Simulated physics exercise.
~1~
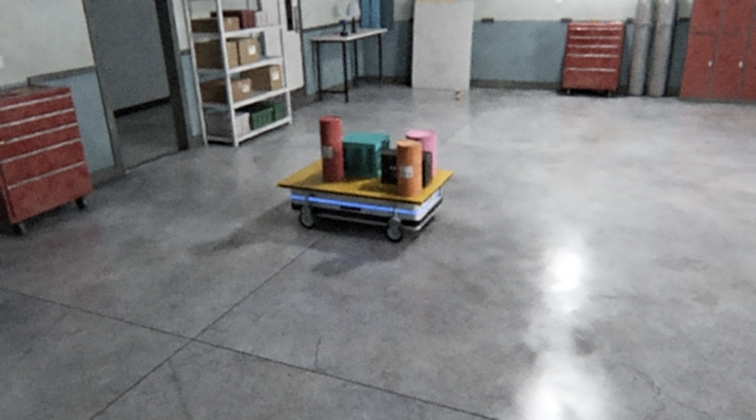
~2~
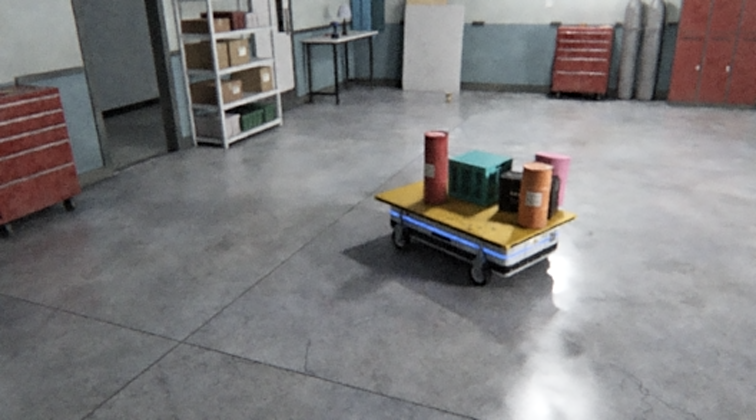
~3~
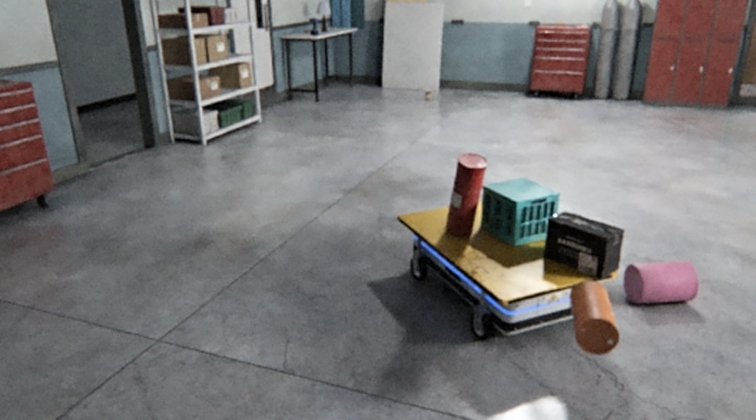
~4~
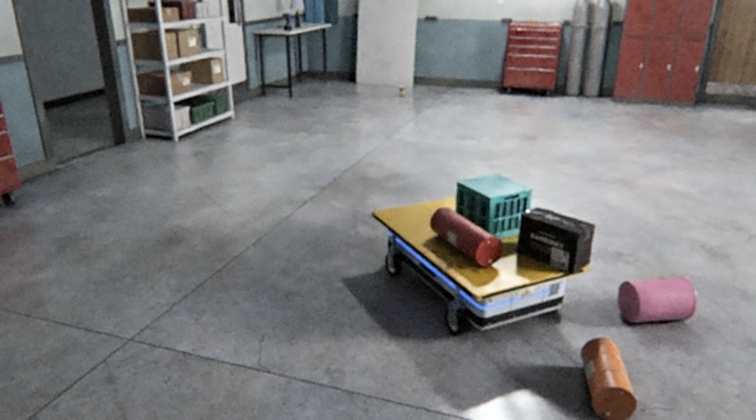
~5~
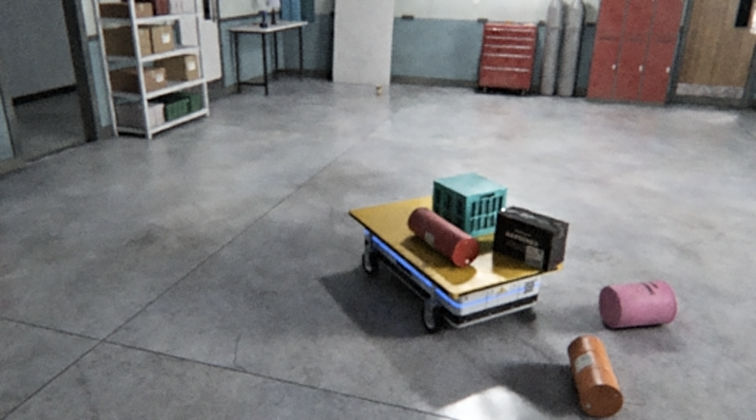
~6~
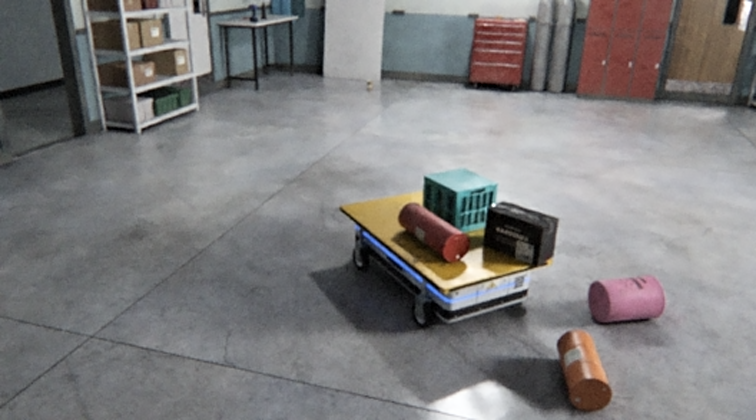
Wheeled delivery robot turning and stopping on a workshop floor, pink and orange canisters falling off, red one toppling on deck.
